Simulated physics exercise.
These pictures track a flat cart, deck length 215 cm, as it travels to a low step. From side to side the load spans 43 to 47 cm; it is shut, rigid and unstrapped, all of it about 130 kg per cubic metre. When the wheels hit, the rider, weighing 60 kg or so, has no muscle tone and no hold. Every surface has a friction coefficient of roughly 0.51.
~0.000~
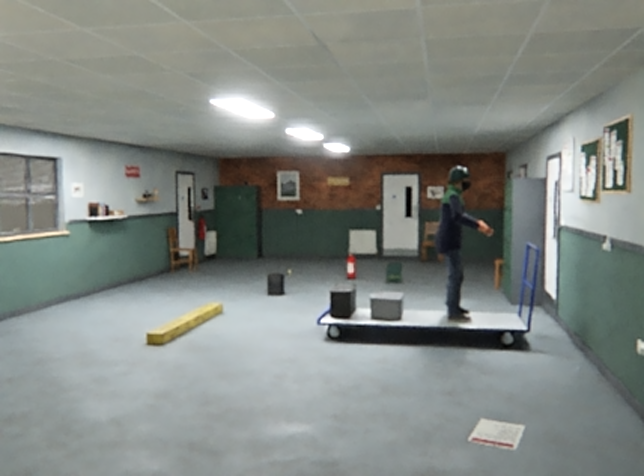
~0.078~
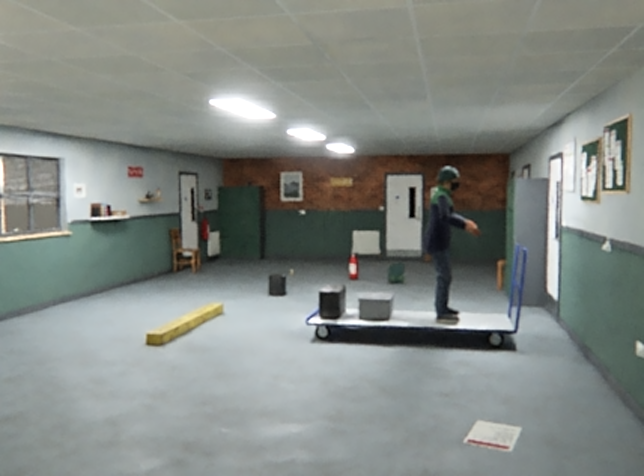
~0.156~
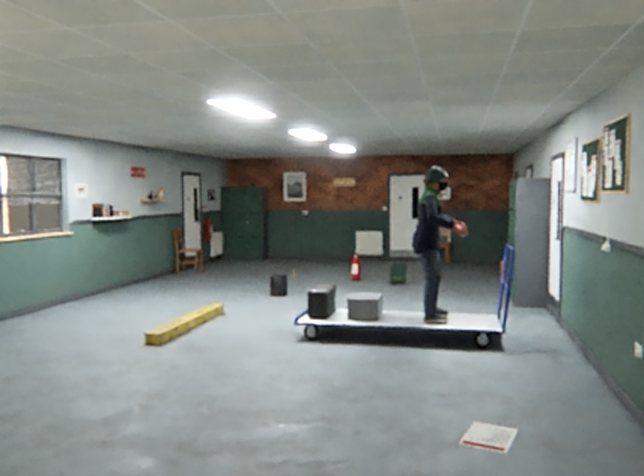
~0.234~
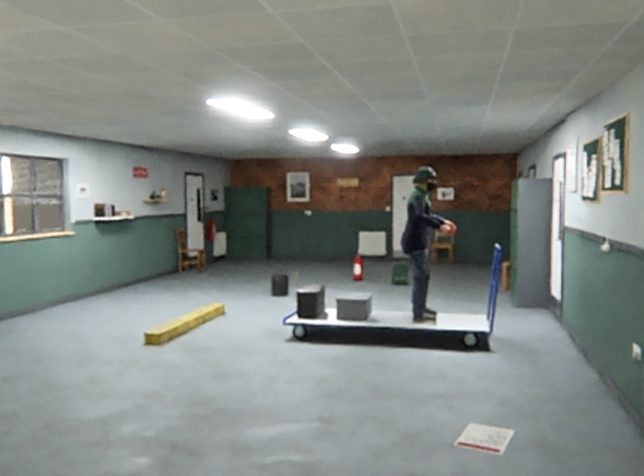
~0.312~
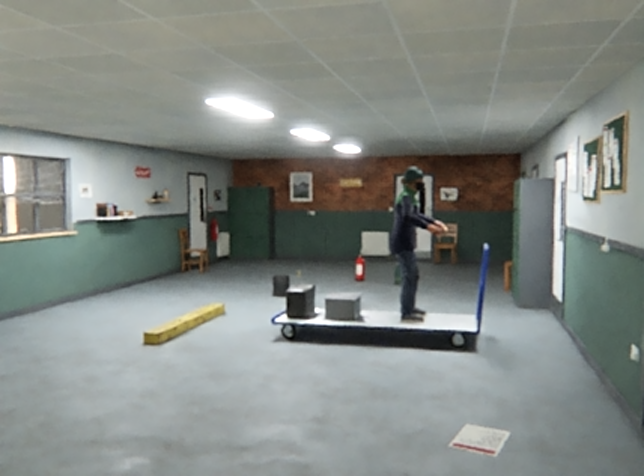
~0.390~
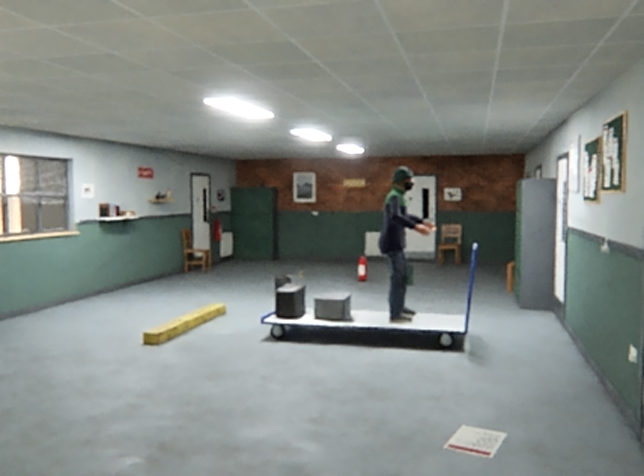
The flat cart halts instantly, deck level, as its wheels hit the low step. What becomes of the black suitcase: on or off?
At this pace the black suitcase stays on.
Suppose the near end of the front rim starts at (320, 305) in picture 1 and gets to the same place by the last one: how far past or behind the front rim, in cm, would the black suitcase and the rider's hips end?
The black item would end 20 cm behind the front rim, and the hips 70 cm behind it.
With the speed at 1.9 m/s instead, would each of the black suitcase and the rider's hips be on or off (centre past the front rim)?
In that case black off, hips on.
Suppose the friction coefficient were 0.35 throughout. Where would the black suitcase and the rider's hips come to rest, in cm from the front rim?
The black item would stop 10 cm behind the front rim, and the hips 50 cm behind it.
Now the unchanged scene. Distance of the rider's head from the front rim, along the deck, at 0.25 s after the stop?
The head is roughly 120 cm back from the front rim.
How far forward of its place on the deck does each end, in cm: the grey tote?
Forward: Grey 20.
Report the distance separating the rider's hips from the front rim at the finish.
Some 60 cm behind it.
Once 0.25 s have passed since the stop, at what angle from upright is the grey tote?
It leans roughly 0° away from upright.
The wheels strike at 1.08 s.
After 1.33 s the black suitcase is 11 cm behind the rim, tilted 15°, near (198, 295) in the last picture's view.
After 1.63 s the black suitcase is 16 cm behind the rim, tilted 0°, near (201, 297) in the last picture's view.
After 2.08 s the black suitcase is 16 cm behind the rim, tilted 0°, near (201, 297) in the last picture's view.
Final state at 4.2 s, nothing is past the rim; behind it, black suitcase, grey tote and the rider's hips.
